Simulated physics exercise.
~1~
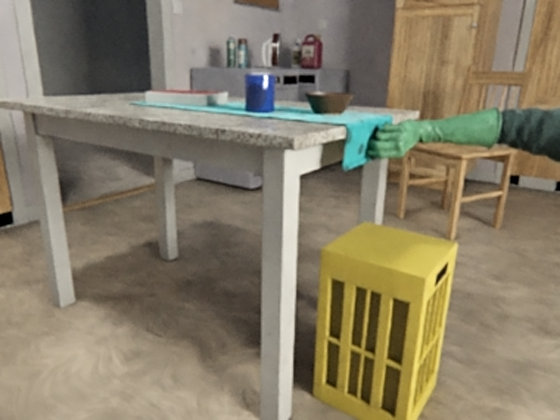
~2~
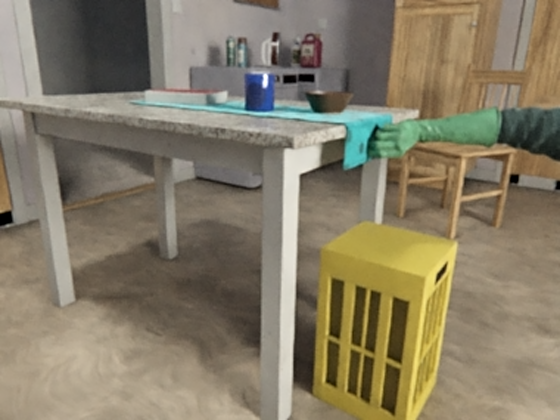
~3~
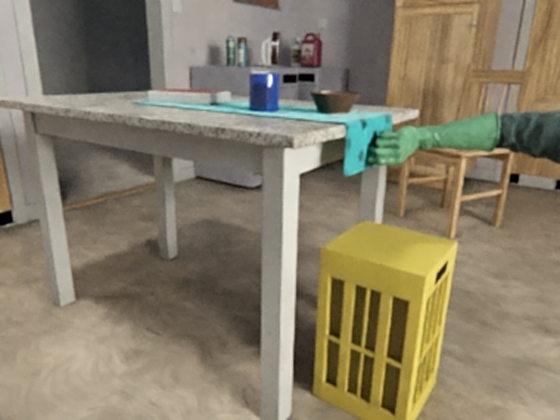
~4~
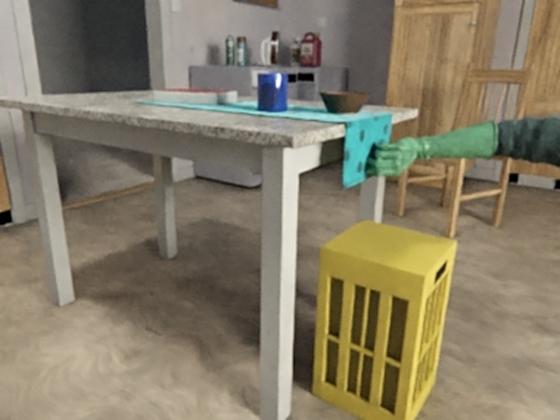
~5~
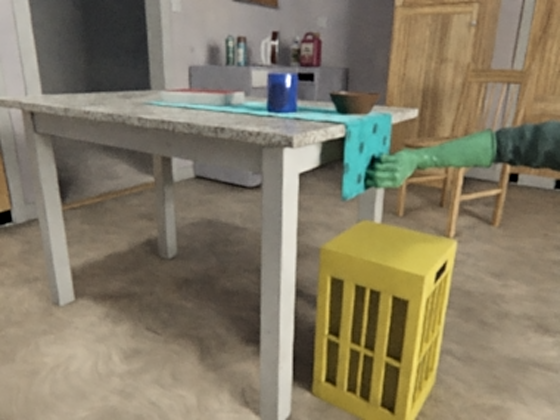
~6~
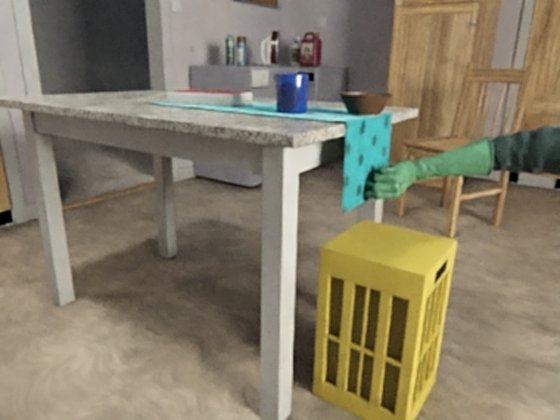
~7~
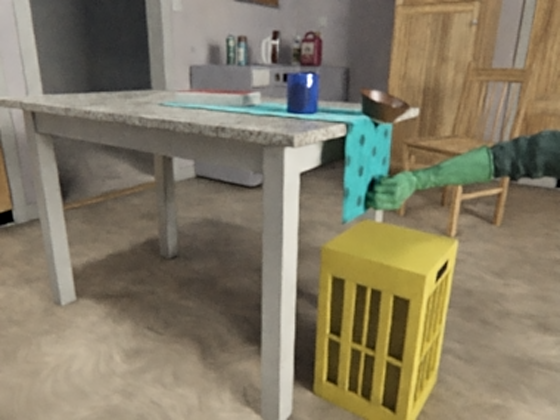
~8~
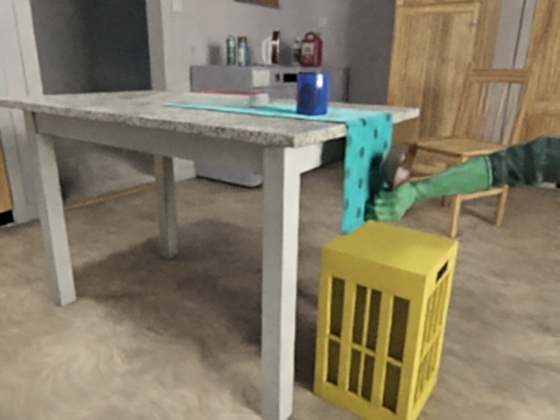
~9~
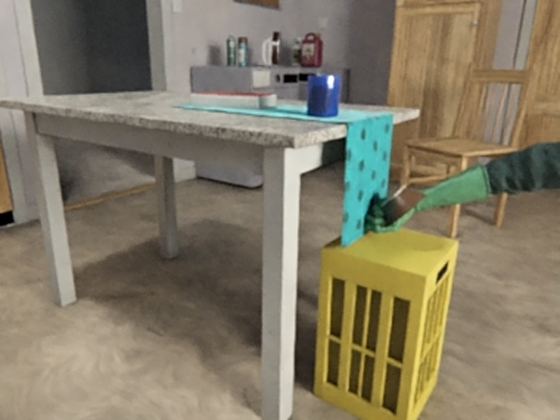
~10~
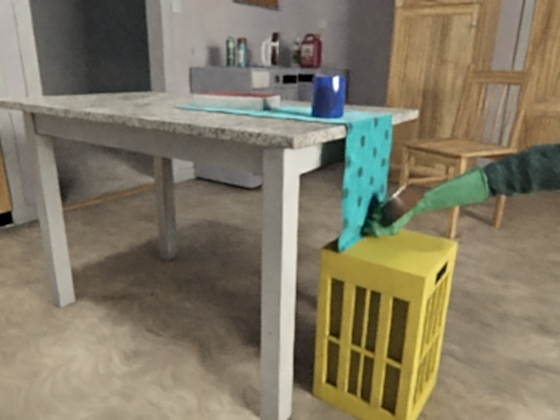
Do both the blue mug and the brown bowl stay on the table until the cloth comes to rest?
No, only the blue mug stays on the table, still upright and short of the edge. The brown bowl tips over the edge and falls off.
